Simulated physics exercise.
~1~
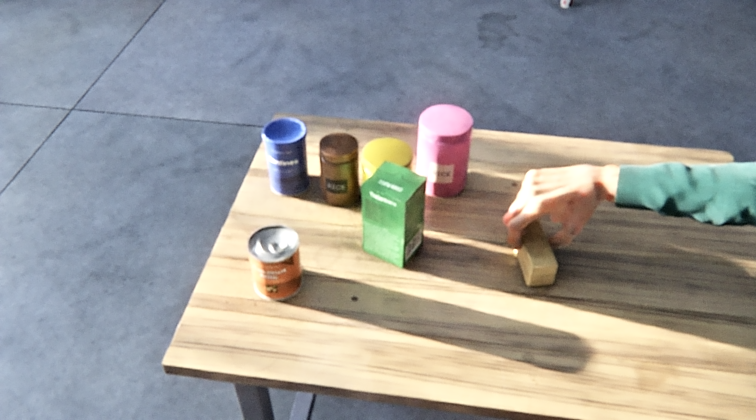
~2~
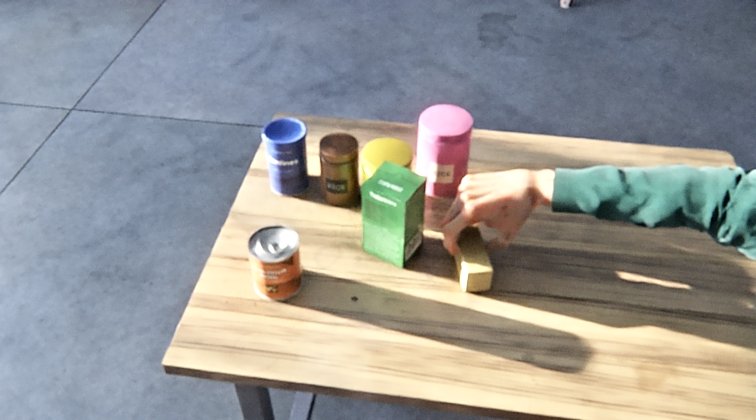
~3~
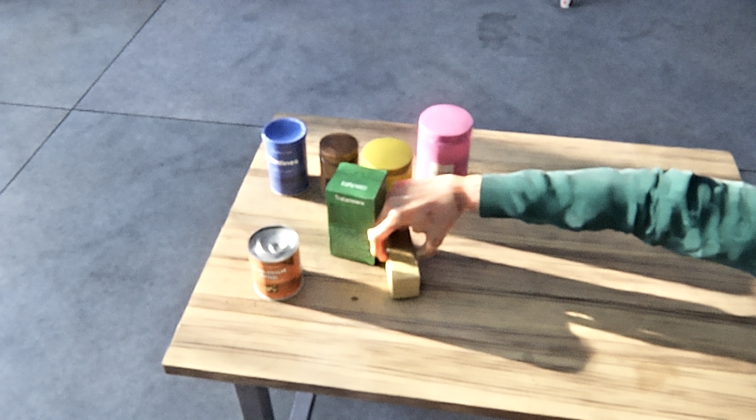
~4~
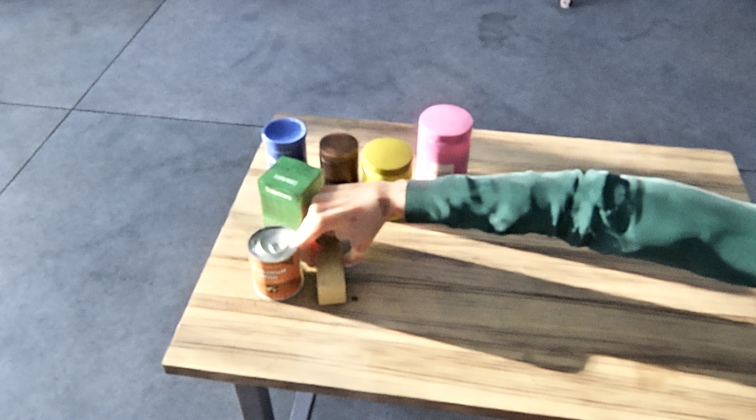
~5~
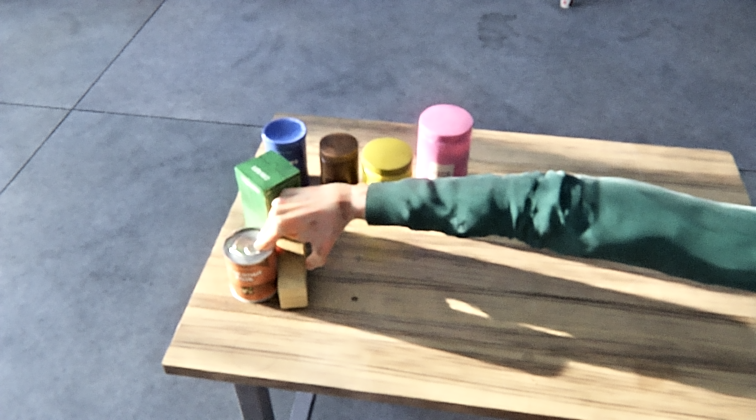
On a sunlit wooden table, a hand slides a block left, pushing an upright green carton and finally nudging an orange tin.
